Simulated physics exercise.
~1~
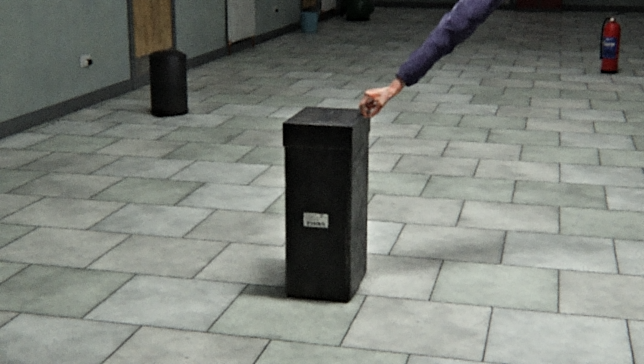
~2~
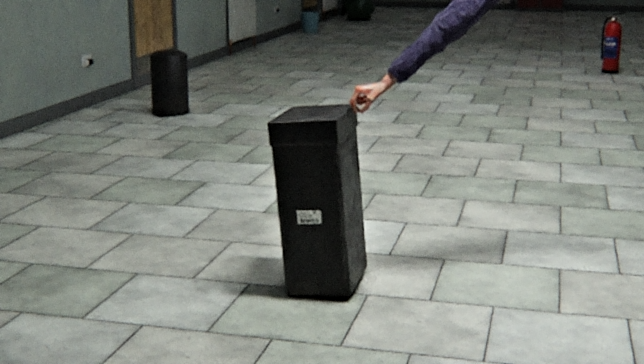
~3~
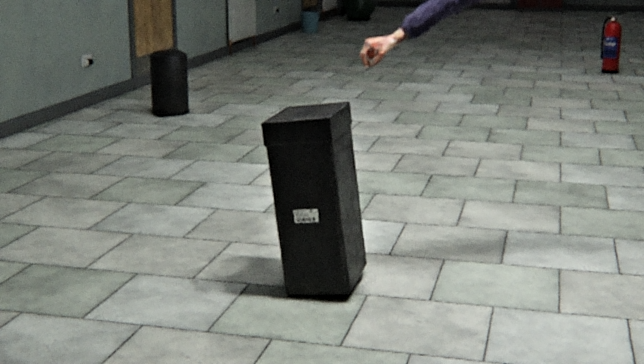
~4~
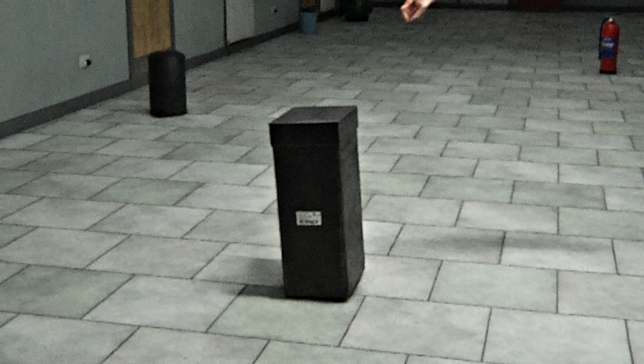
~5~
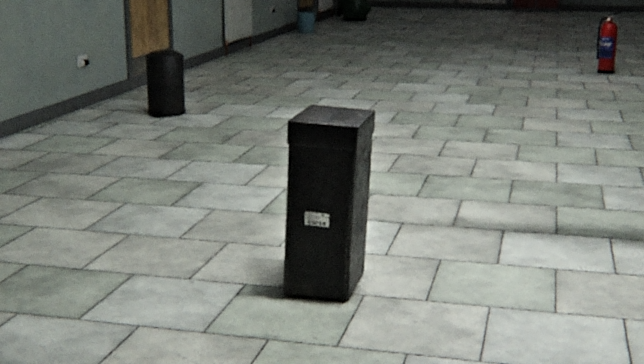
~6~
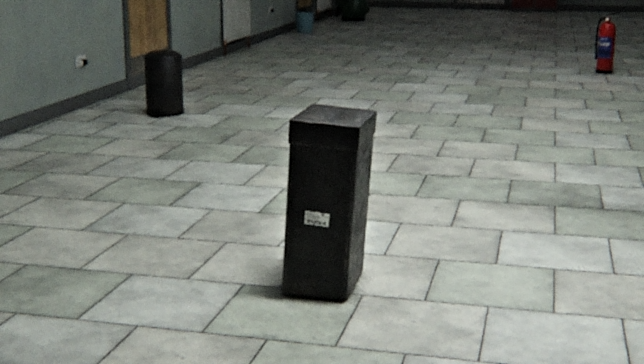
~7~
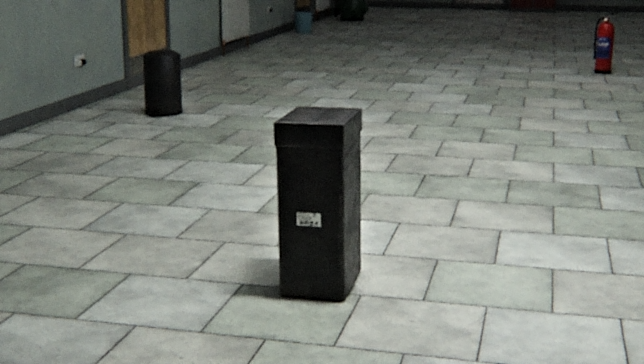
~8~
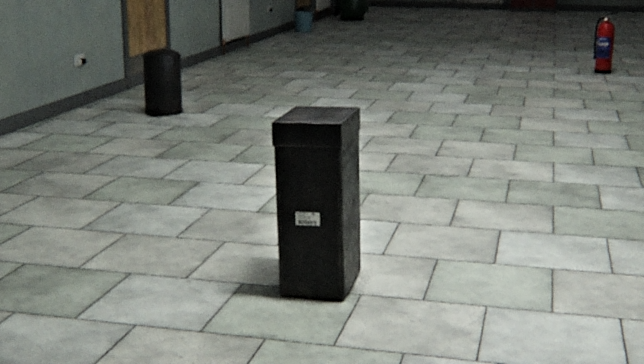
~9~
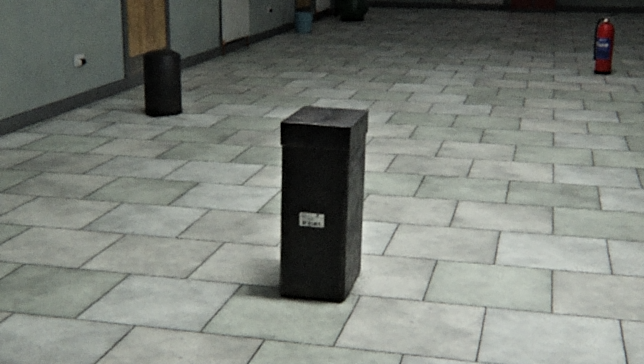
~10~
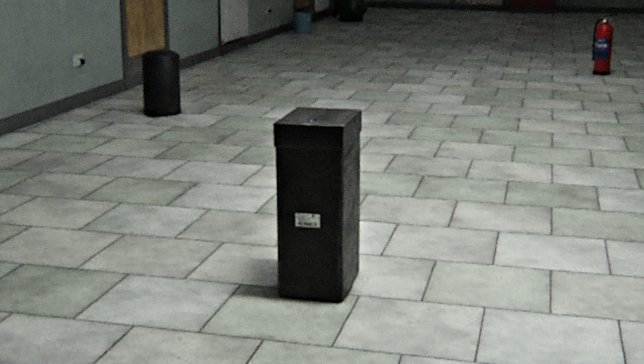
A tall black box, pushed left by a hand, rocks back and forth and settles upright.
